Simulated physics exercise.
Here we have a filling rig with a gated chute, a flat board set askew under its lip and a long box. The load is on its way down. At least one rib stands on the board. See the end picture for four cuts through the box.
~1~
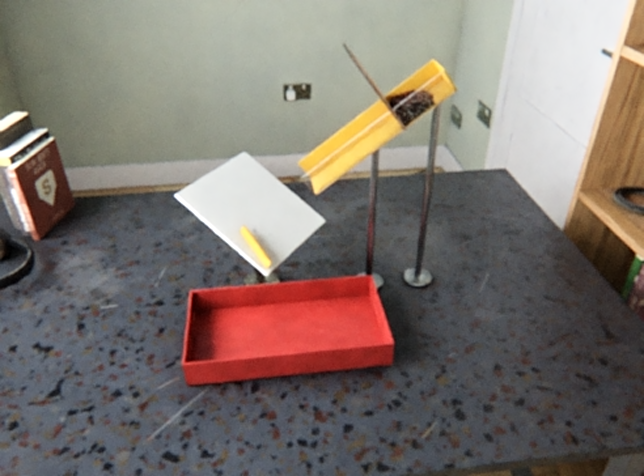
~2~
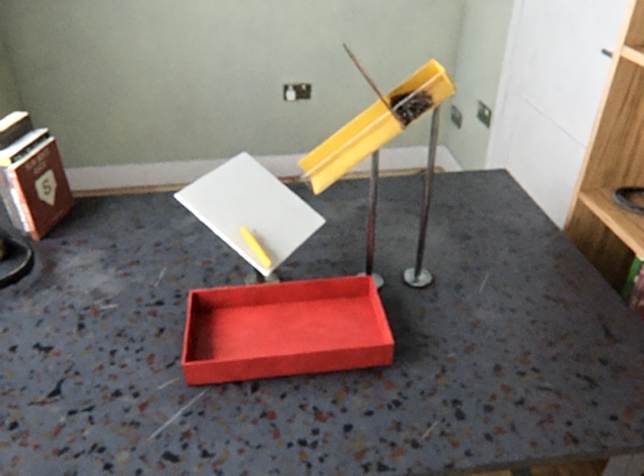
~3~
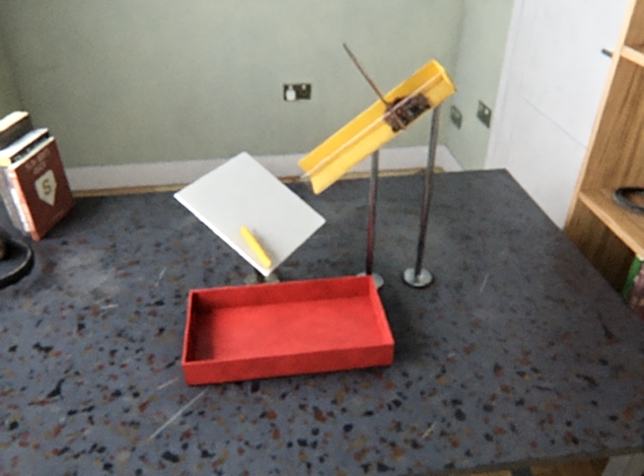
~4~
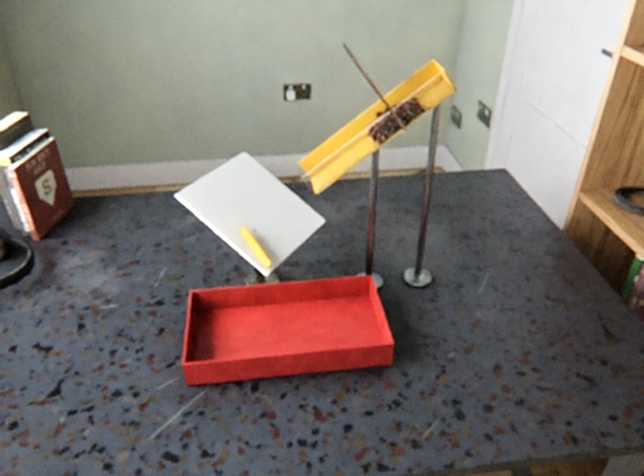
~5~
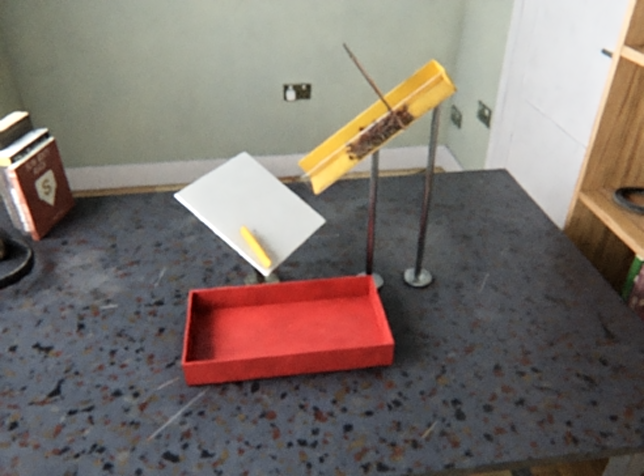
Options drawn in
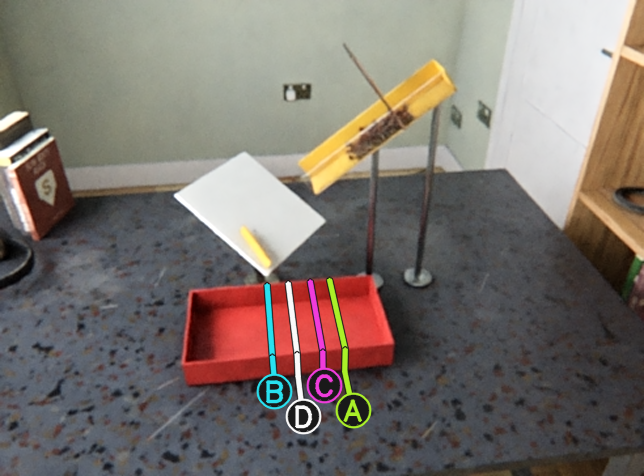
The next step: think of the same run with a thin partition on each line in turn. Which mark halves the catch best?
C beats the others.
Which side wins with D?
The right side.
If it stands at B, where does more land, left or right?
The right side.
On the marked copy, line A crosses the front rim at (345, 348); line B crosses the front rim at (272, 355); line C crosses the front rim at (322, 350); line D crosses the front rim at (297, 353).
For line A, of what is caught, the larger part on the left of the divider, about a tenth on the right.
For line B, of what is caught, about a tenth on the left of the divider, almost all on the right.
For line C, of what is caught, roughly two thirds on the left of the divider, roughly a third on the right.
For line D, of what is caught, about a tenth on the left of the divider, the larger part on the right.
